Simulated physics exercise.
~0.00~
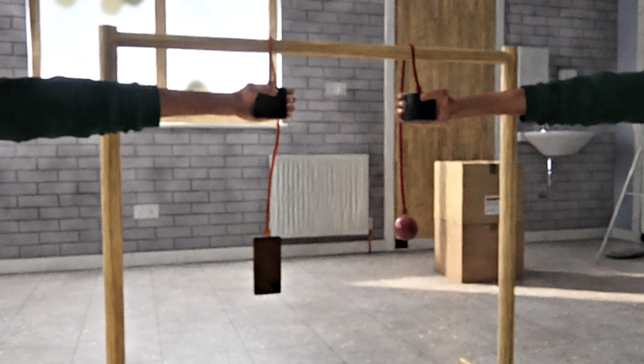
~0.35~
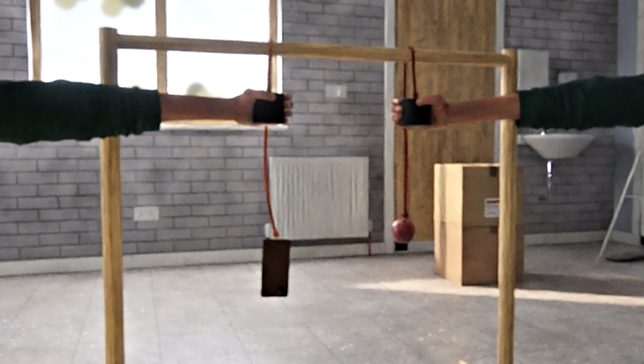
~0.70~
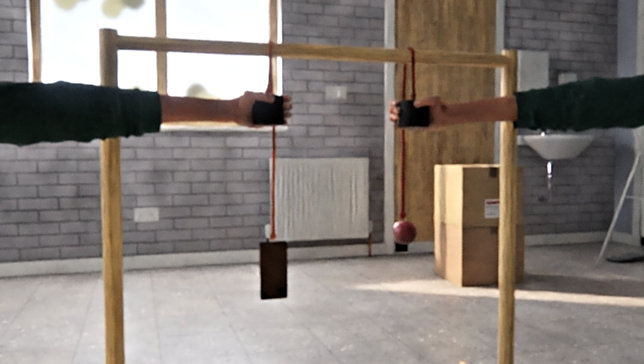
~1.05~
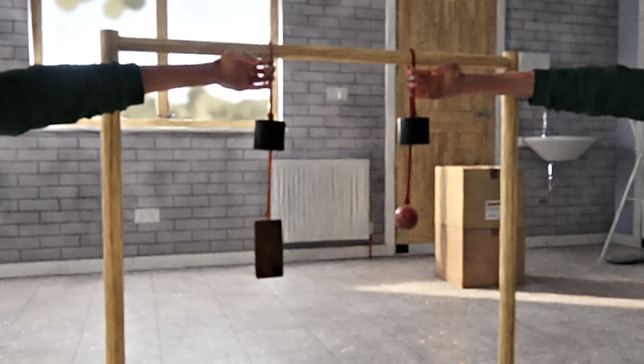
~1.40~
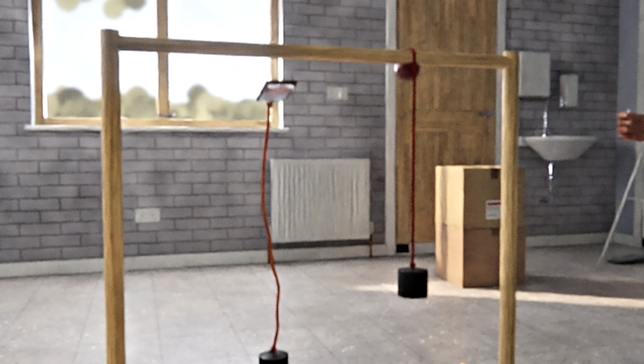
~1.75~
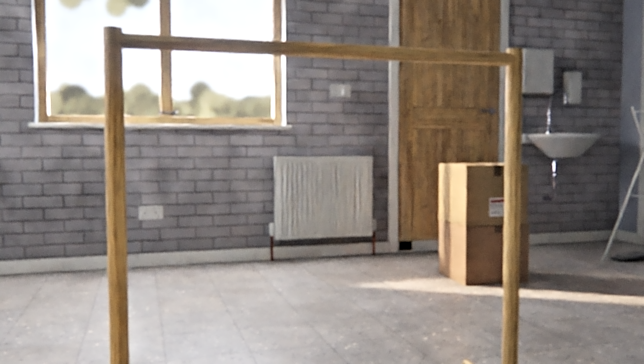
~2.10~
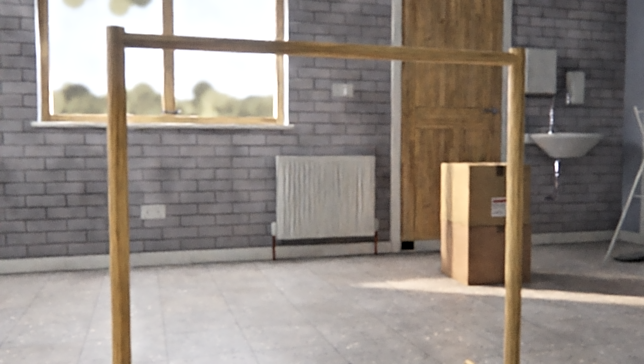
Two black cylinders, roped over a wooden rail to a dark slab and a small round red object, drop when a hand releases each, while the slab and red object rise toward the rail. Everything hanging then disappears from view, leaving the rail bare.
